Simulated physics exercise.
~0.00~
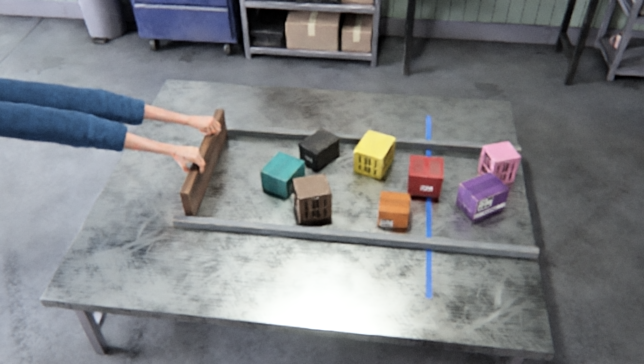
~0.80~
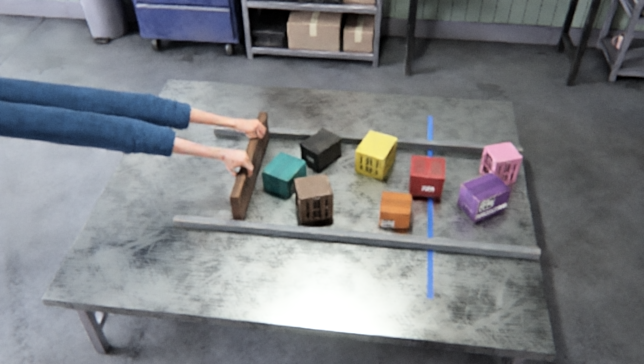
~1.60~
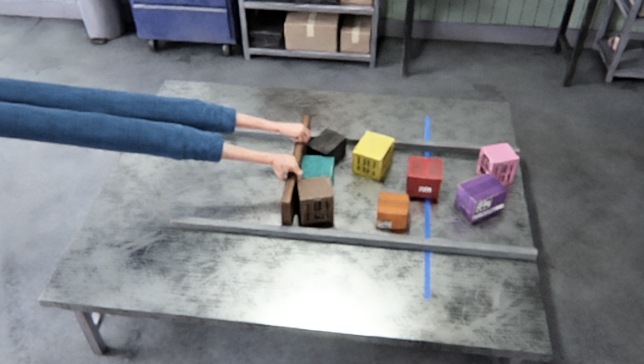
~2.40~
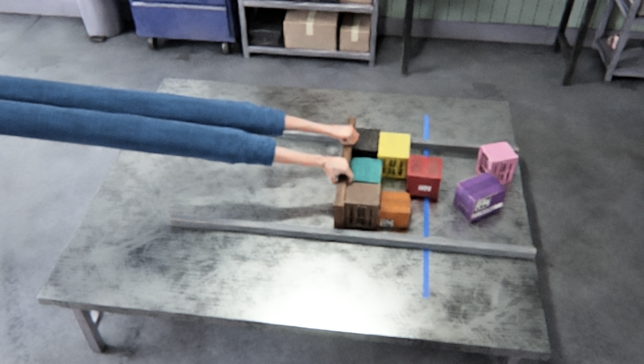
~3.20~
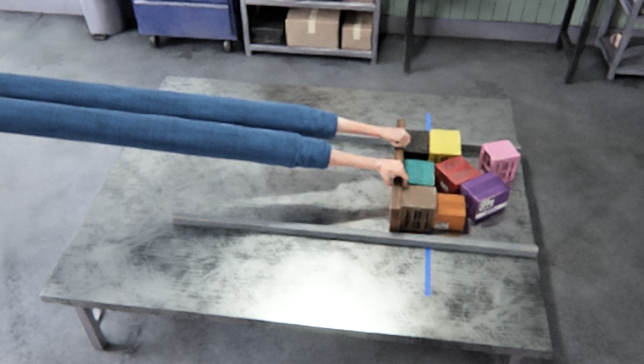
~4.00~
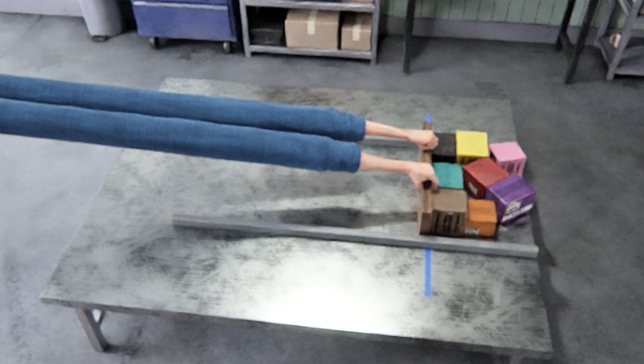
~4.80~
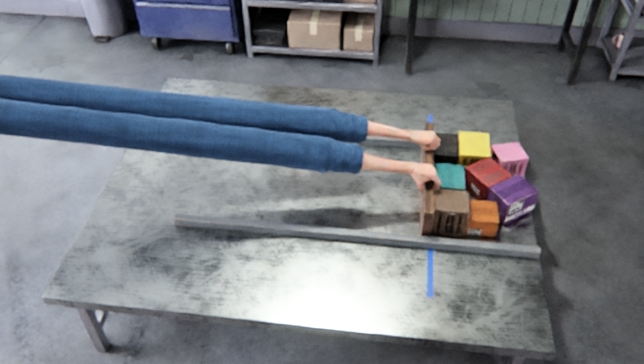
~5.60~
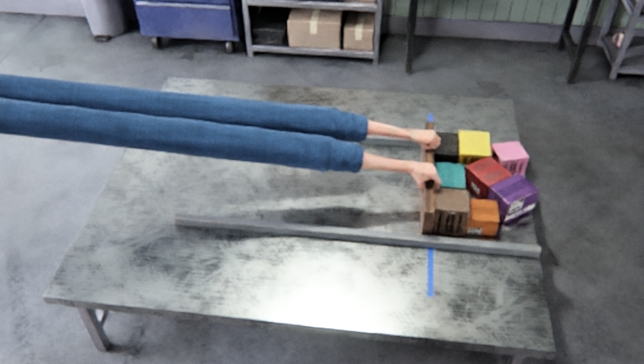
Two hands pushing a wooden plank rightward, bunching eight coloured parcels and crates together near the table's edge, where all remain.
